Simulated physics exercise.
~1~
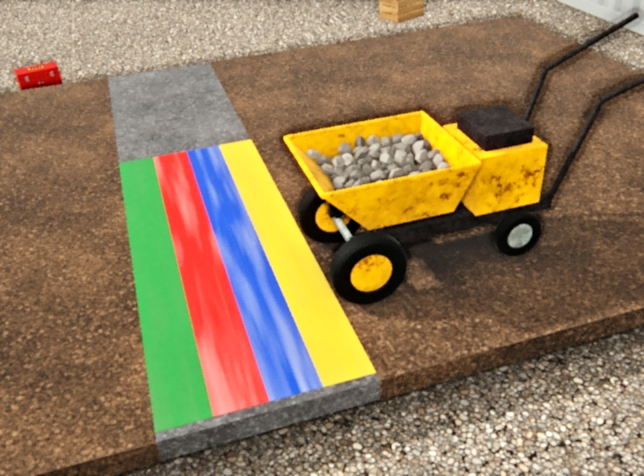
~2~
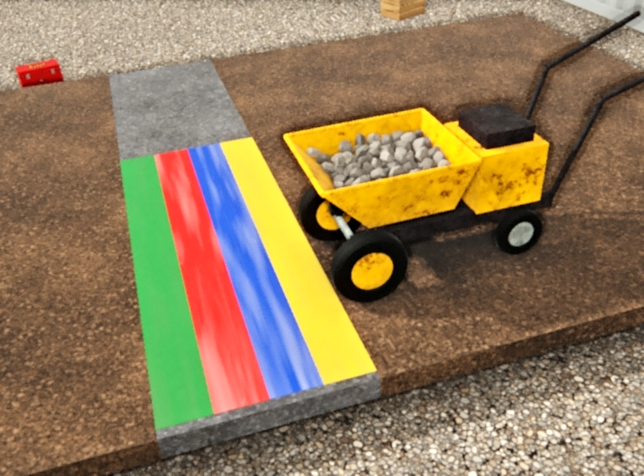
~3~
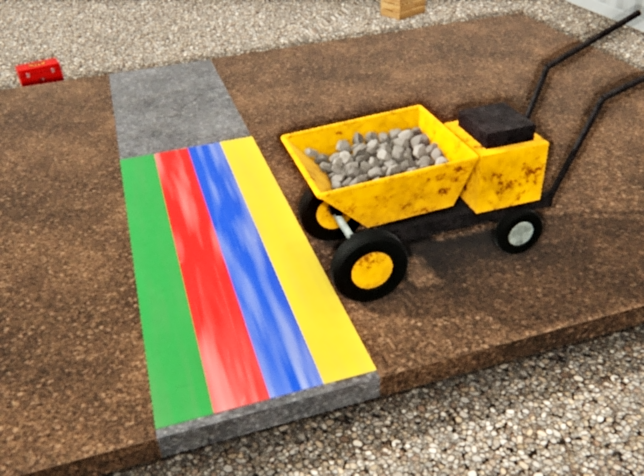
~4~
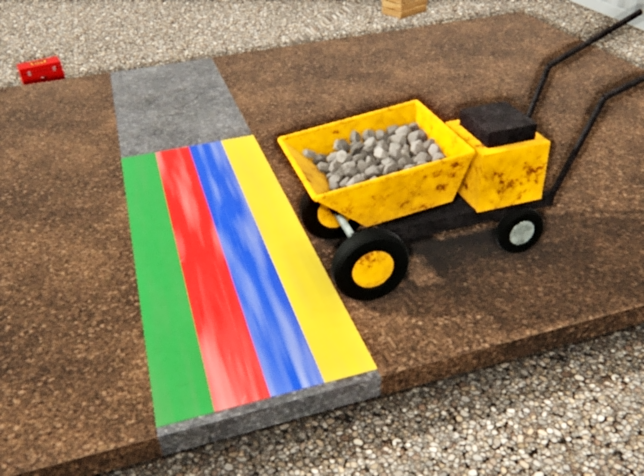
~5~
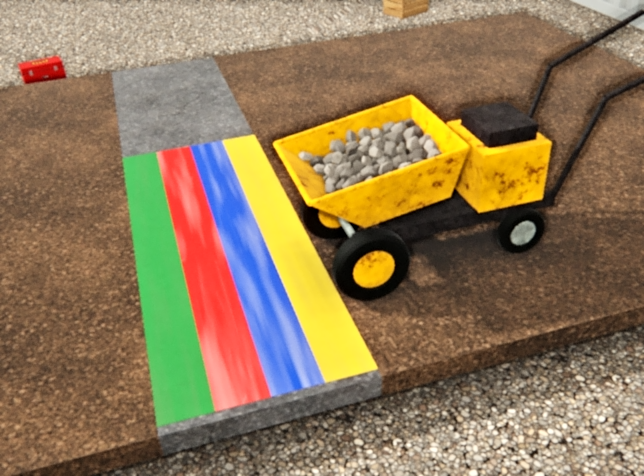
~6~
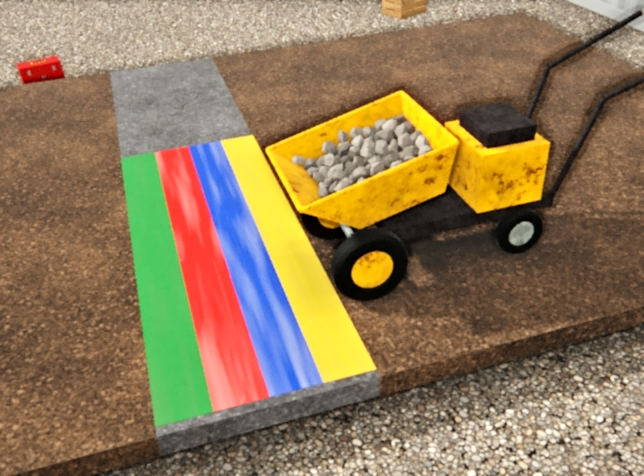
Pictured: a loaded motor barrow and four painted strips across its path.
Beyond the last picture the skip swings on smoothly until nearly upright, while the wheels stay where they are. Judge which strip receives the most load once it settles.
The strip receiving the most is the red one.
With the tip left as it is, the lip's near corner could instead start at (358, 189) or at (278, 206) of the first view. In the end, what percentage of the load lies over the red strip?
In order: 30 % and 30 %.
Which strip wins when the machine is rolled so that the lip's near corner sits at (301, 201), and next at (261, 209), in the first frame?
At the first spot the strip in red, at the second the green strip.
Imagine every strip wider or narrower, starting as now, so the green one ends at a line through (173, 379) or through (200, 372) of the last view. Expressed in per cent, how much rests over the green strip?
Respectively 20 and 30 percent.
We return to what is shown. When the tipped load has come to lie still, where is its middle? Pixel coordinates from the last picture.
Somewhere around (215, 291) in the final view.
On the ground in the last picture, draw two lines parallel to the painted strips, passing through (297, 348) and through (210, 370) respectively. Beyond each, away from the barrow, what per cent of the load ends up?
Roughly 80 per cent, then roughly 20 per cent.
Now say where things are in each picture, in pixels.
In the first picture, lip of the skip near (323, 196), level; top of the load near (388, 156), broken stones; yellow strip near (330, 339); blue strip near (281, 352); red strip near (229, 365); green strip near (176, 378).
In the second picture, lip of the skip near (323, 195), level; top of the load near (388, 154).
In the third picture, lip of the skip near (320, 196), tipped barely; top of the load near (385, 152).
In the fourth picture, lip of the skip near (316, 199), tipped a little; top of the load near (402, 155).
In the fifth picture, lip of the skip near (310, 204), tipped a little; top of the load near (390, 150).
In the sixth picture, lip of the skip near (301, 211), tipped a little; top of the load near (406, 143); yellow strip near (331, 335); blue strip near (281, 347); red strip near (230, 360); green strip near (177, 373).
Shortly afterwards, skip tipped steeply; the whole lot in the skip.
Next, skip tipped steeply; the bulk in the skip; a little over the blue strip; a little over the red strip.
Some moments later, skip tipped right over; near a quarter in the skip; near a quarter over the blue strip; near half over the red strip; a little over the green strip; only a few off the paint.
In the end, skip tipped right over; near a quarter in the skip; none at all over the yellow strip; near a quarter over the blue strip; near half over the red strip; a little over the green strip; only a few off the paint.
